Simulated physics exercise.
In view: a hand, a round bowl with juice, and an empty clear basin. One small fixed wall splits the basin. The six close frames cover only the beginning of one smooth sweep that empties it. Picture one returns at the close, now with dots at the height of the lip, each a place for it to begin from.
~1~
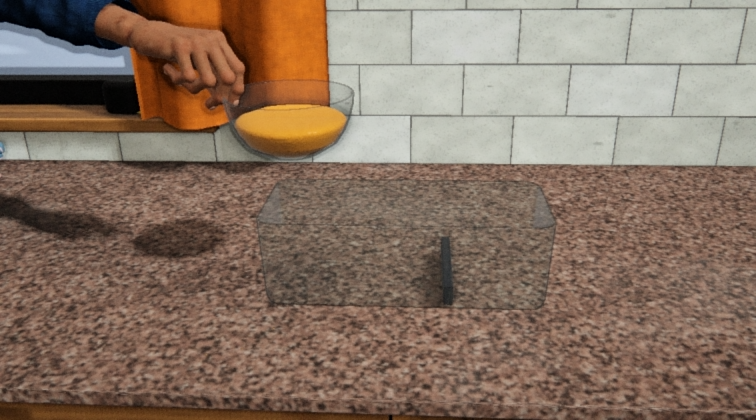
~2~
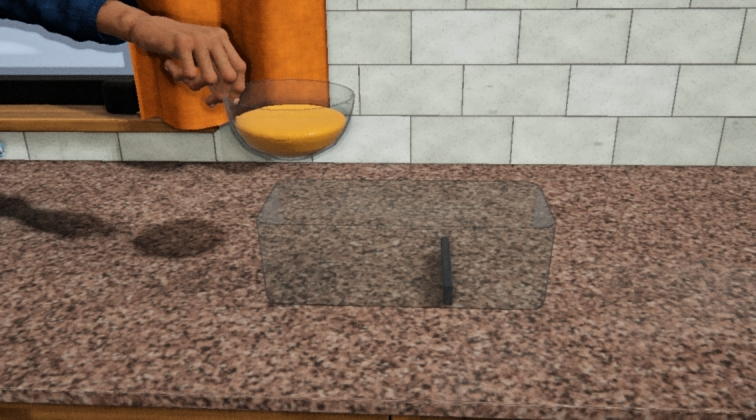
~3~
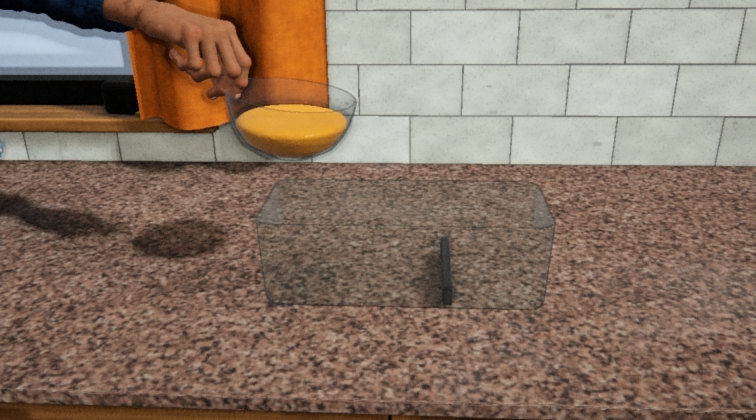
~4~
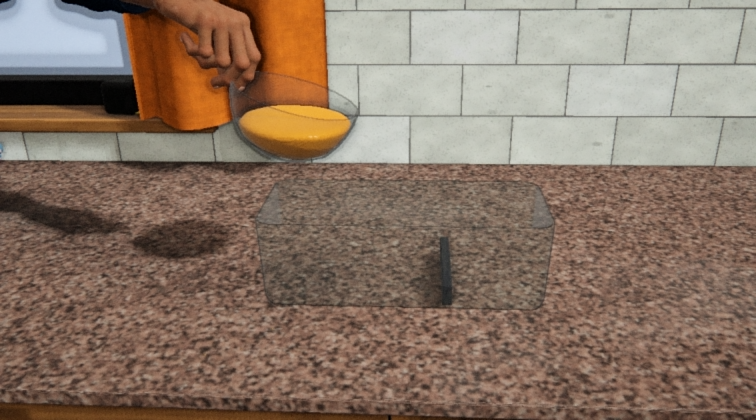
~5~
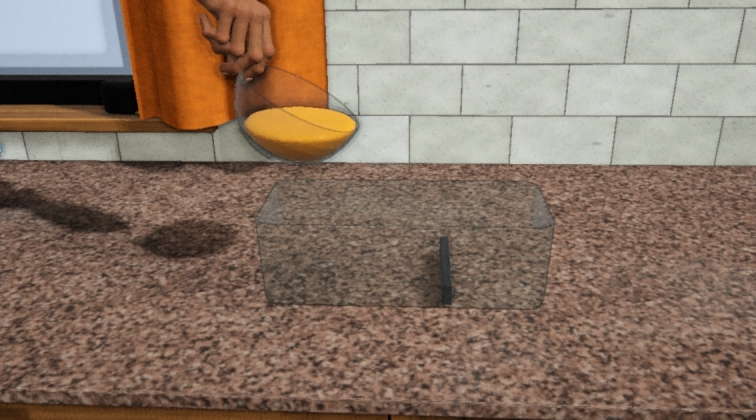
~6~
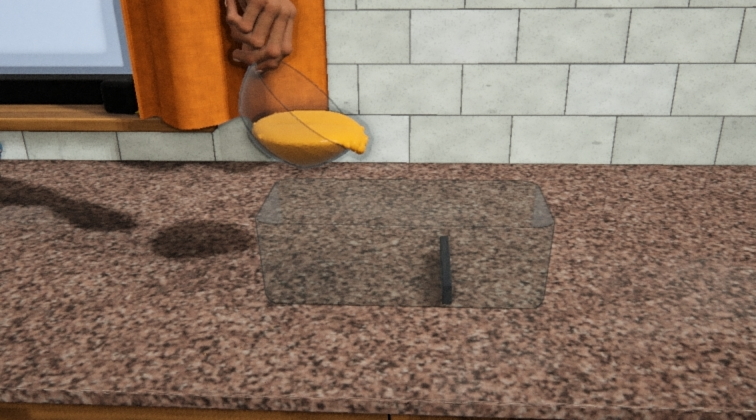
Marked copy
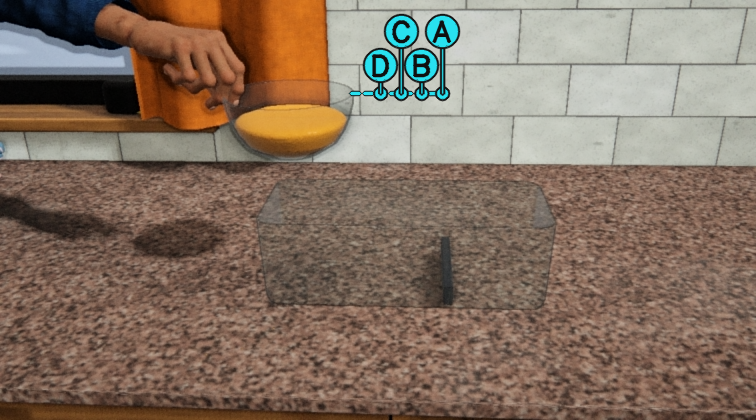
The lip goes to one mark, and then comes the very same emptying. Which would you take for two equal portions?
Use place B.
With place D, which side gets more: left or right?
The left side.
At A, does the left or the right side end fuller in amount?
More ends on the right.
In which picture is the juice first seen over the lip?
In picture 6.
On the marked copy, A at (442, 93); B at (421, 93); C at (401, 93); D at (380, 93).
With A, about 30 % ends left of the wall and 70 % right of it.
With B, about 50 % ends left of the wall and 50 % right of it.
With C, about 76 % ends left of the wall and 22 % right of it; 3 % is lost outside.
With D, about 88 % ends left of the wall and 11 % right of it.
